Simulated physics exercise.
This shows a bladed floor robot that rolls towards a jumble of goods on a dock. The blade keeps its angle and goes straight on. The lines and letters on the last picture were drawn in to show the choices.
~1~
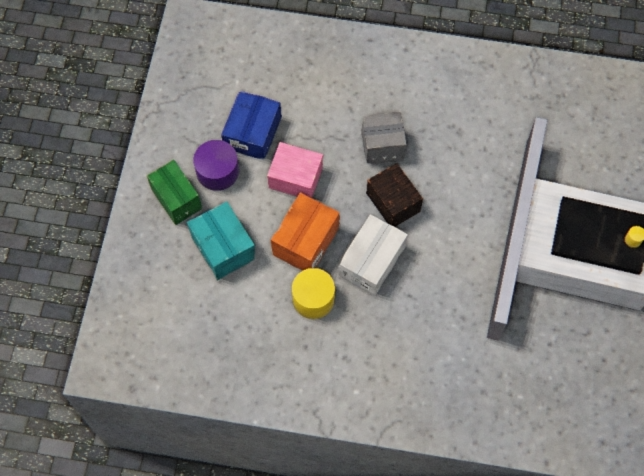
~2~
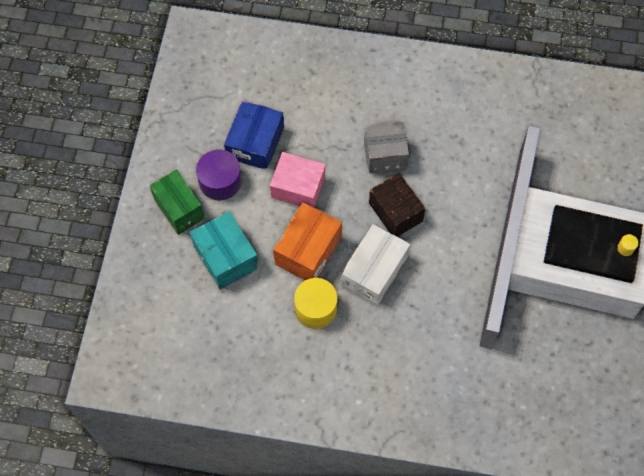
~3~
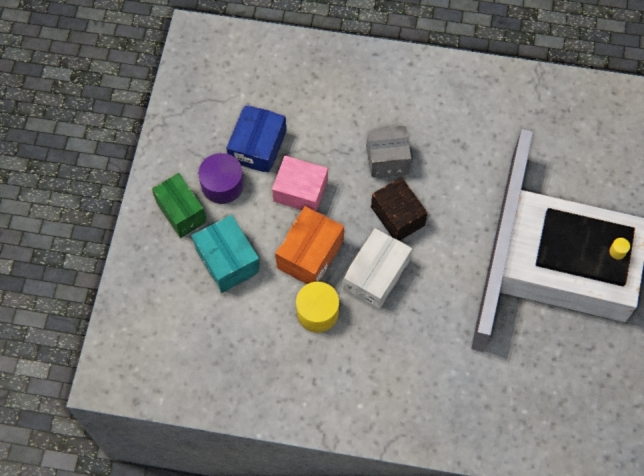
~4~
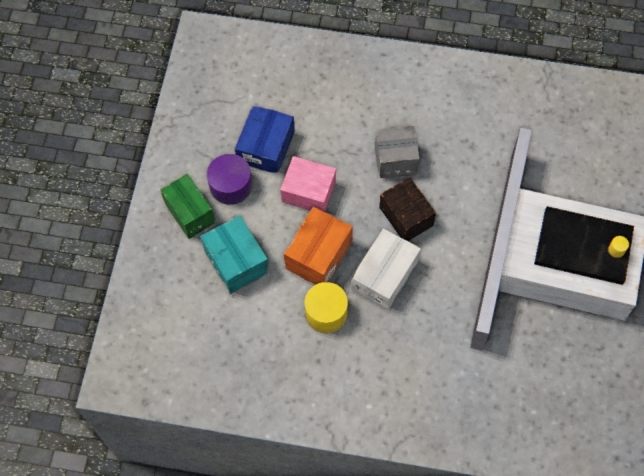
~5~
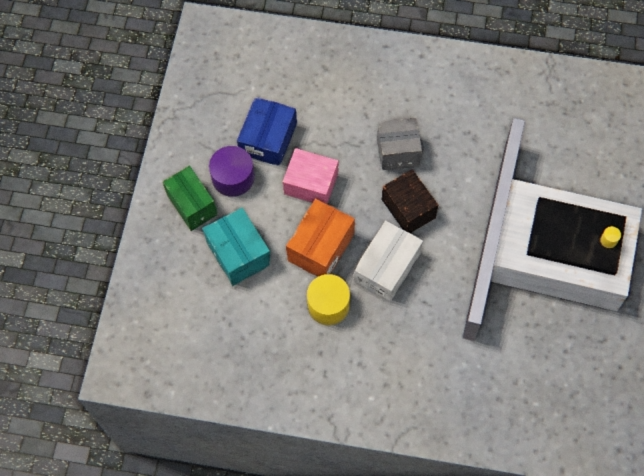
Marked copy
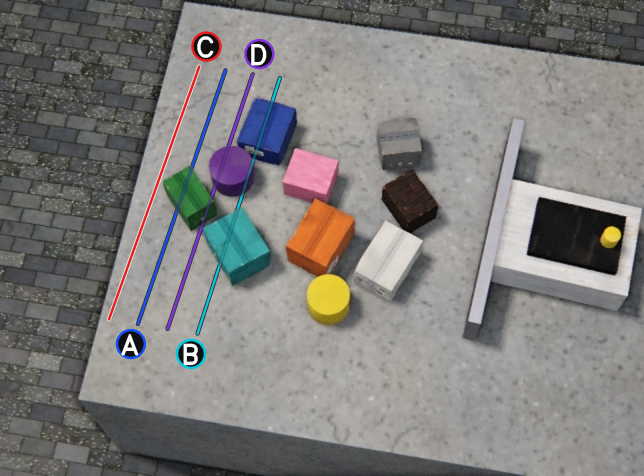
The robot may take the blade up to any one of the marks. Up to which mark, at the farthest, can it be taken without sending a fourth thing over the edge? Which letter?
Line D.
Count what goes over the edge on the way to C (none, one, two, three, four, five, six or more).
By then, six or more.
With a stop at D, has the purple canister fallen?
Yes.
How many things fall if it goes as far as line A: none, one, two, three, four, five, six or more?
By then, six or more.
On the marked copy, A at (184, 190); B at (241, 199); C at (156, 186); D at (212, 195).
With D. Early on, robot (465, 218); grey box (386, 140); white parcel (353, 255).
Further on, robot (360, 202); green box (171, 187); turquoise box (160, 237).
At the end, robot (281, 190); turquoise box over the edge; green box over the edge; three fallen.
As for the rest, A drops six; B is within the limit but short; C drops eight.
